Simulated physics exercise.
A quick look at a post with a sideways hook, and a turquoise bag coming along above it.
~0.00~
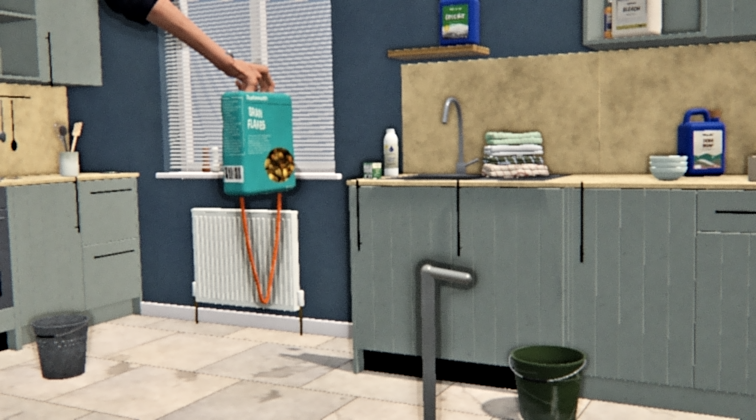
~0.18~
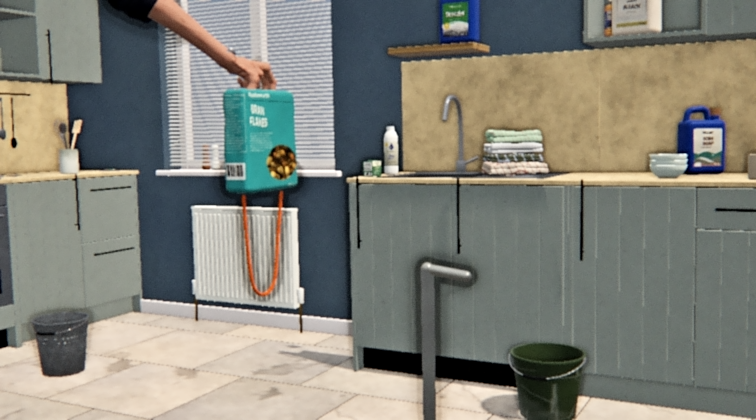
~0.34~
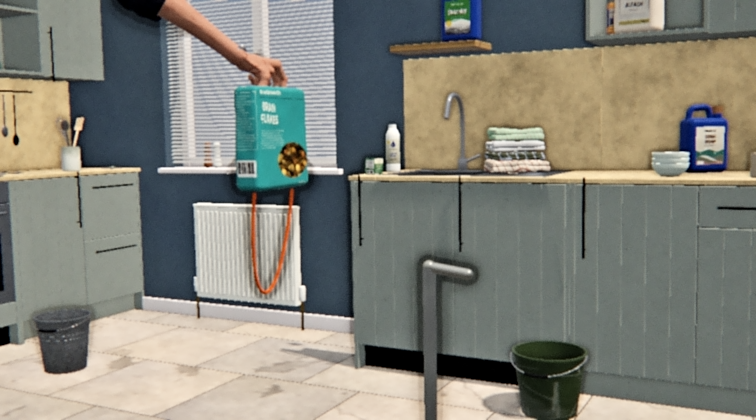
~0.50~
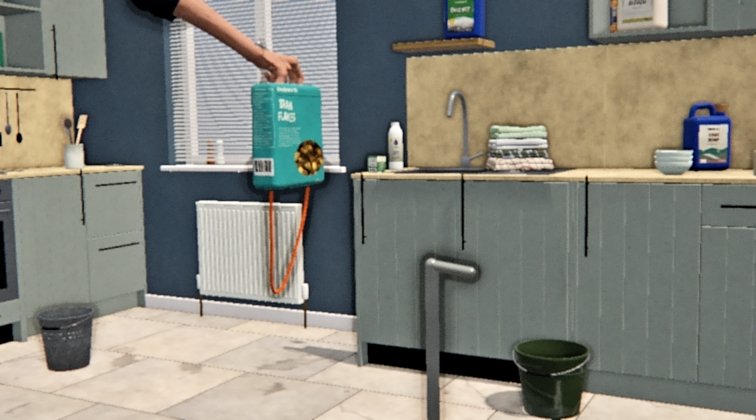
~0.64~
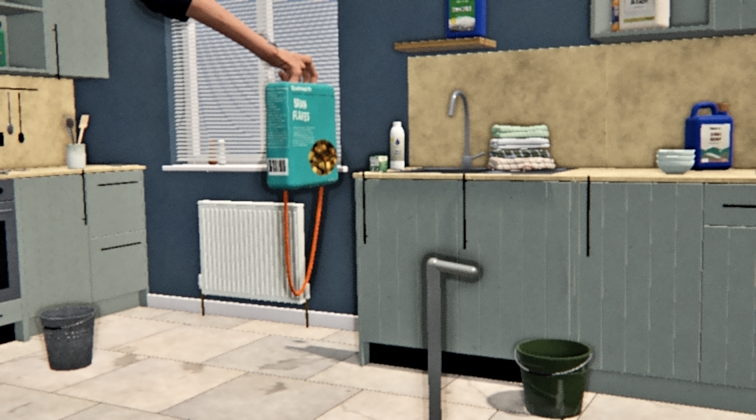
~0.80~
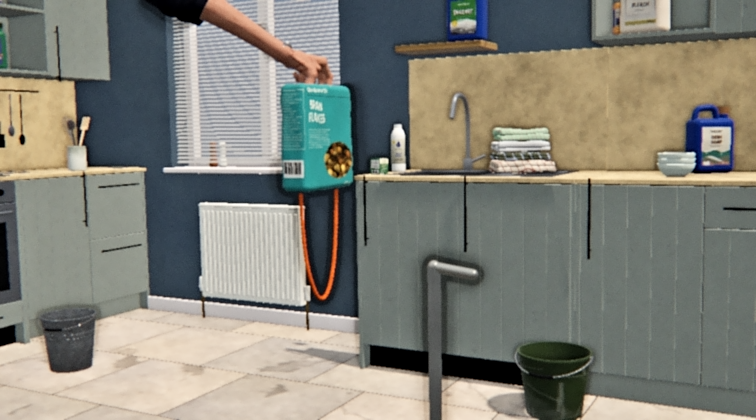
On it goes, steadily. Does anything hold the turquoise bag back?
In the end the turquoise bag comes away clean.
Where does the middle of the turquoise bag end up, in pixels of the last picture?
Around (576, 134).
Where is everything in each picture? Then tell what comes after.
In the first frame, turquoise bag (259, 143); hook tip (466, 279).
In the second frame, turquoise bag (262, 141); bottom of the loop (266, 294).
In the third frame, turquoise bag (272, 138).
In the fourth frame, turquoise bag (289, 136); bottom of the loop (278, 292).
In the fifth frame, turquoise bag (303, 135).
In the sixth frame, turquoise bag (318, 137); bottom of the loop (324, 298); hook tip (473, 275); hook points away from it, loop hangs below the hook.
After 1.56 s, bag nearing the post near (389, 136).
After 2.74 s, bag past the post near (516, 135).
After 3.20 s, bag past the post near (571, 134).
In the end, bag past the post near (576, 134). The turquoise bag passes clear.
